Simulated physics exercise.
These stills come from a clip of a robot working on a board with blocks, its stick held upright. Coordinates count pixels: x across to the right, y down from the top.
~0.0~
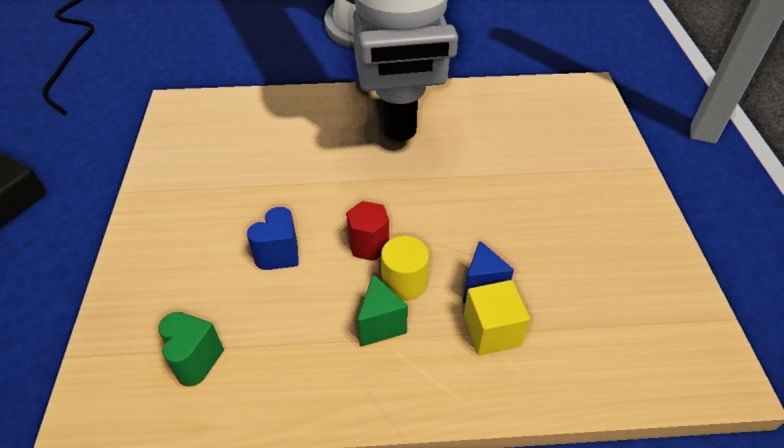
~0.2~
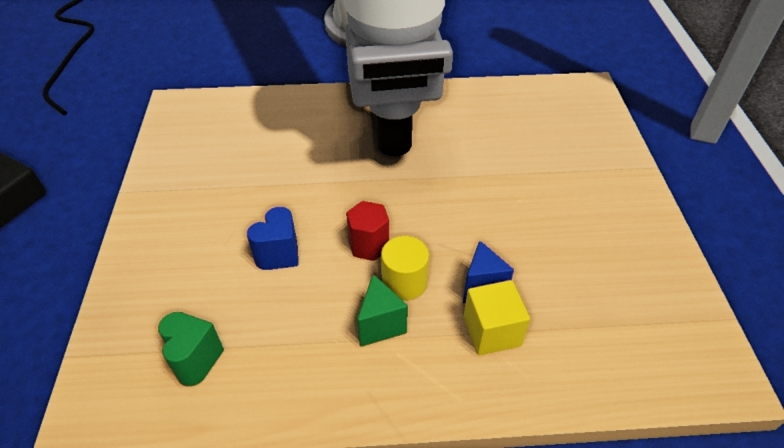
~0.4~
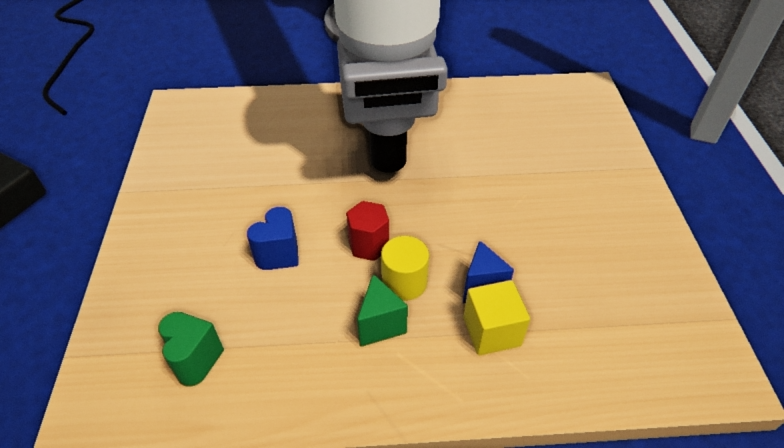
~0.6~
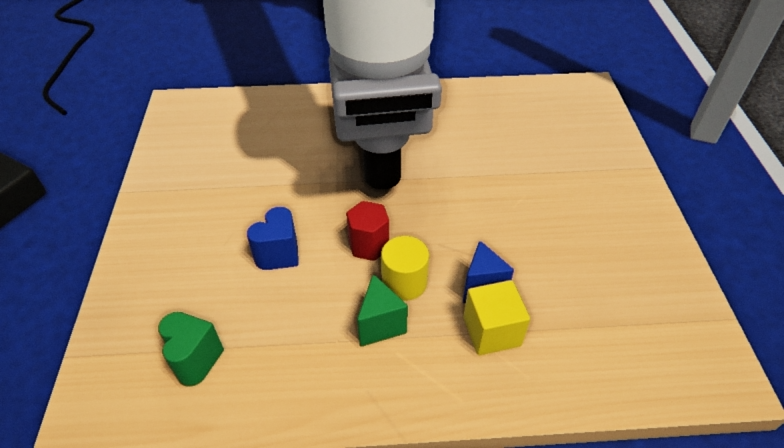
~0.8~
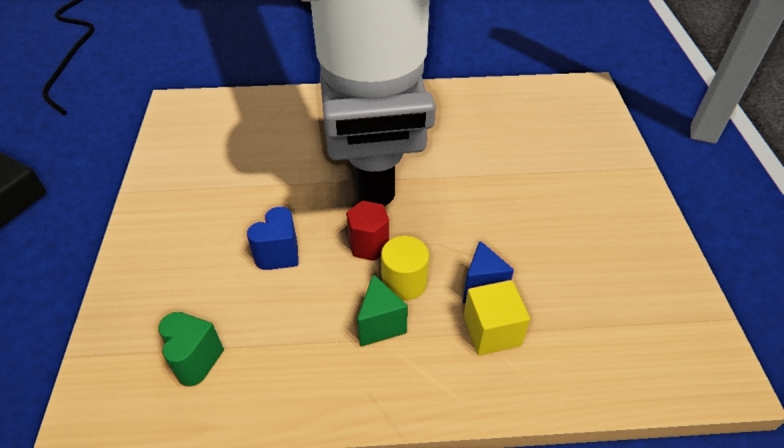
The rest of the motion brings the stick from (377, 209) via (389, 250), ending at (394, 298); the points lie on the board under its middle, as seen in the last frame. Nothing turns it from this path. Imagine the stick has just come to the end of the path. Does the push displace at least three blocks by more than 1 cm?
Answer: No.
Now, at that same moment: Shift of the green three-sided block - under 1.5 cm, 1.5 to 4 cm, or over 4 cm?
Shift: Under 1.5 cm.
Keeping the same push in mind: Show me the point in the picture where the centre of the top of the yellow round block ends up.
Its top middle: (428, 298).
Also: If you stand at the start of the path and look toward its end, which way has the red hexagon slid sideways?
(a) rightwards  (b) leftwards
a - rightwards.
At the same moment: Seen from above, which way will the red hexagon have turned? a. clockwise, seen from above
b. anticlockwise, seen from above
I choose a.
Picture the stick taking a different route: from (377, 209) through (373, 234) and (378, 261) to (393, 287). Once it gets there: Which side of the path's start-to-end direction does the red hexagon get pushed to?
Sideways, to the right.
The first path, step by step. One third of the way, stick at (386, 222); red hexagon at (365, 235), turned 25° clockwise.
Two thirds of the way, stick at (391, 252); red hexagon at (355, 258), turned 55° clockwise; yellow round block at (412, 271).
At the end, stick at (394, 284); red hexagon at (348, 274), turned 110° clockwise; green three-sided block at (377, 304); yellow round block at (428, 298); blue three-sided block unmoved.
